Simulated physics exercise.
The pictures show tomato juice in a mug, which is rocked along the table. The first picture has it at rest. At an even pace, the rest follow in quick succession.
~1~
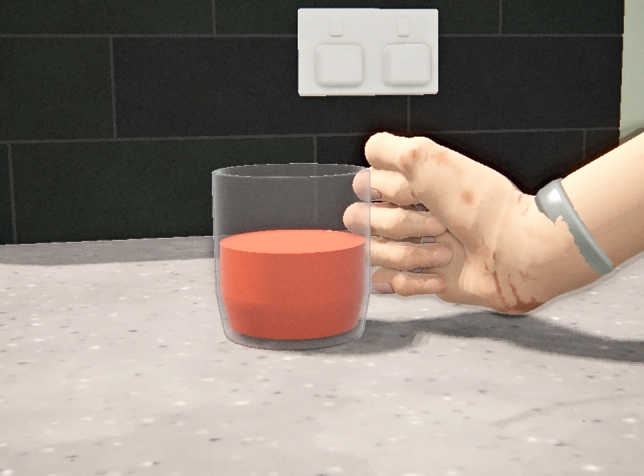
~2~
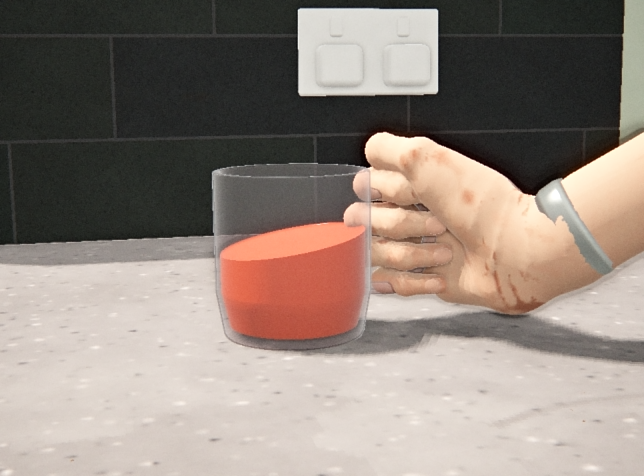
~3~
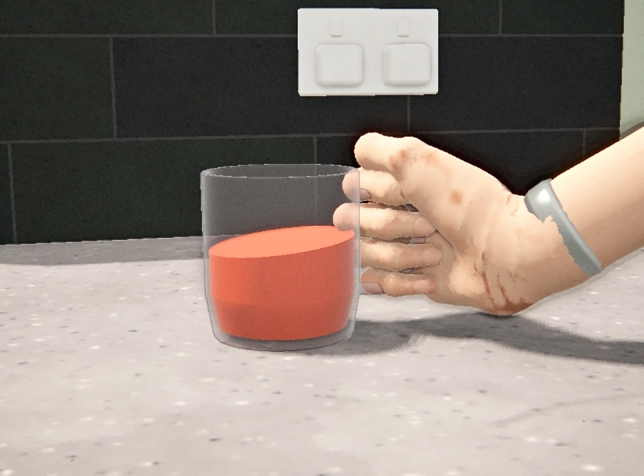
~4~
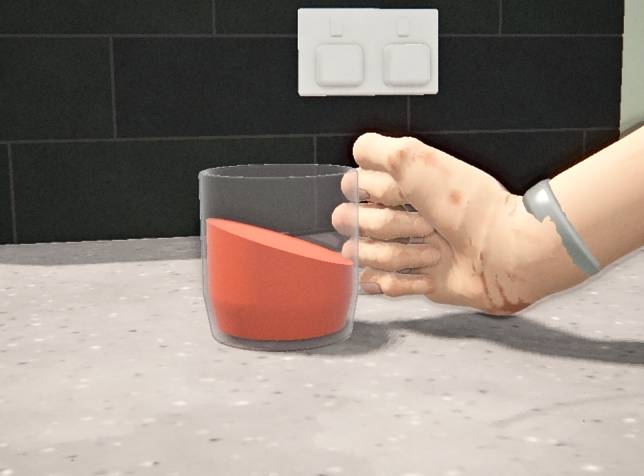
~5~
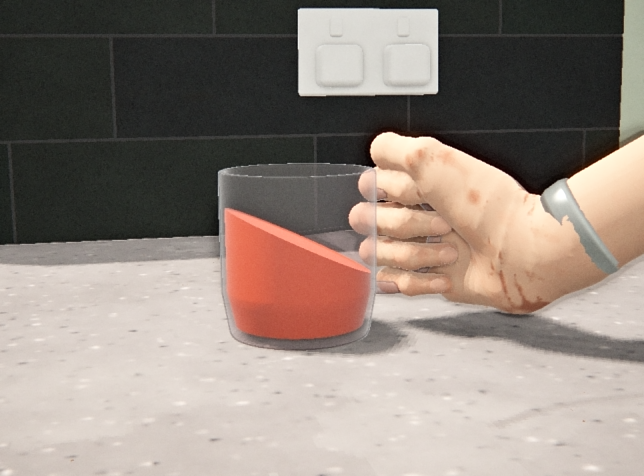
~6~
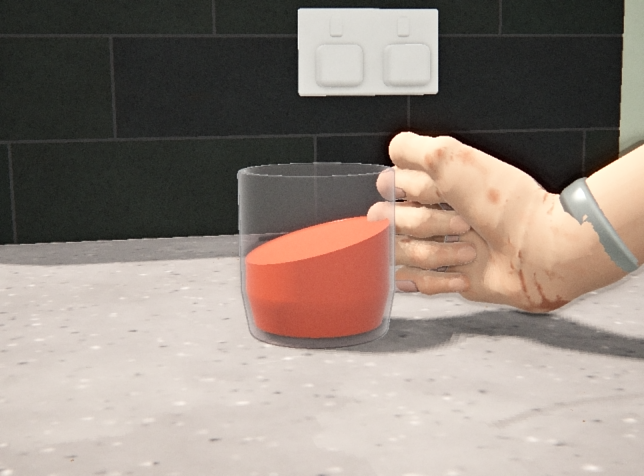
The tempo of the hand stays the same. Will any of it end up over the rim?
I expect it will overflow at this pace.
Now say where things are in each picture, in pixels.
In the first picture, mug (293, 246) about half full; at rest.
In the second picture, mug about half full, surface at (293, 243); surface clearly higher on the right.
In the third picture, mug (281, 247) about half full; surface a little higher on the right.
In the fourth picture, mug about half full, surface at (280, 244); surface much higher on the left.
In the fifth picture, mug (299, 246) about half full; surface much higher on the left.
In the sixth picture, mug about half full, surface at (317, 242); surface clearly higher on the right.
Next, the highest wave so far goes over the rim.
Finally, the highest wave so far goes over the rim; some is on the top.
